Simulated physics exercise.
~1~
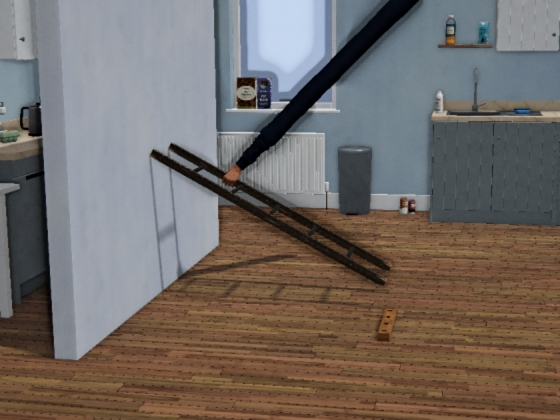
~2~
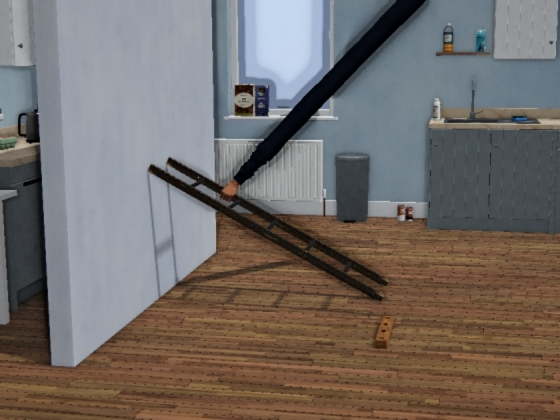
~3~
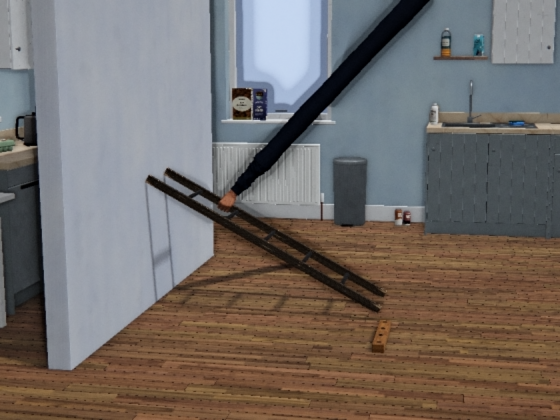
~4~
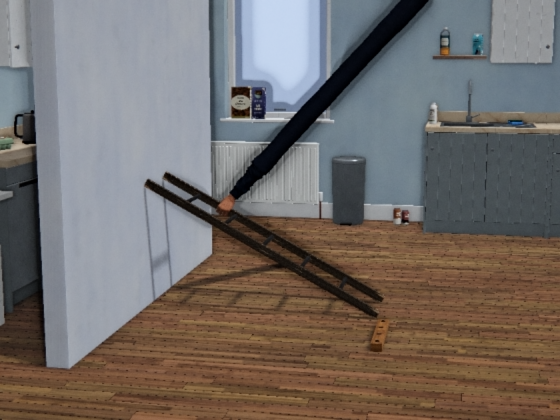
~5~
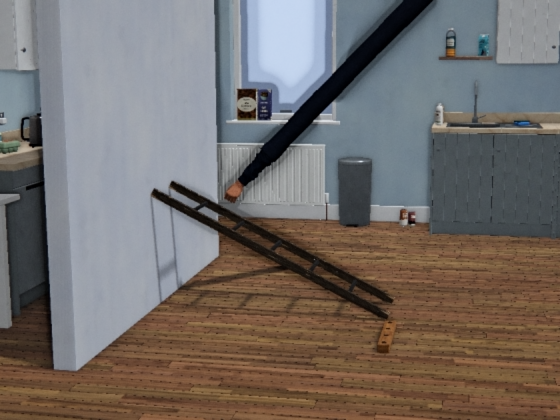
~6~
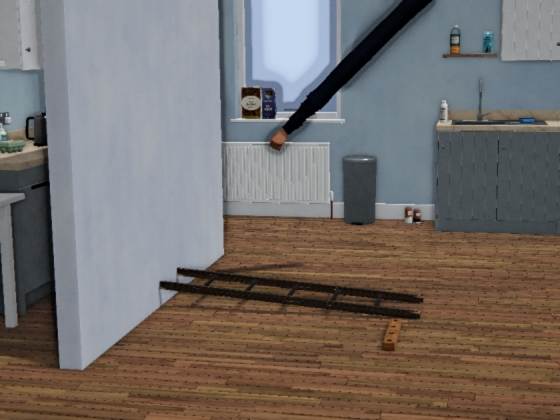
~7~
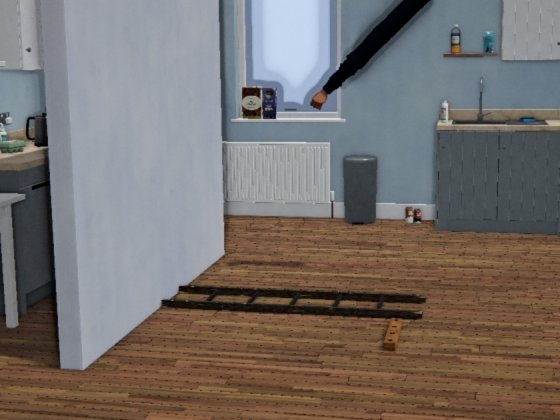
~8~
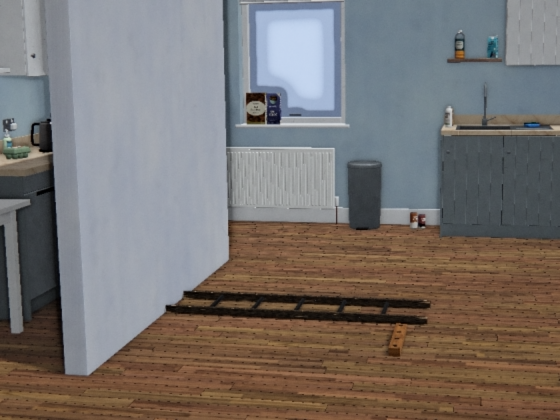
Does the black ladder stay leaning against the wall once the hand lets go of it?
No, its feet slide outwards and the ladder drops down the wall, ending up flat on the wooden floor.
In a kitchen, a hand lowers a leaning black ladder towards a wooden strip and lets go; it slides out, falling flat.
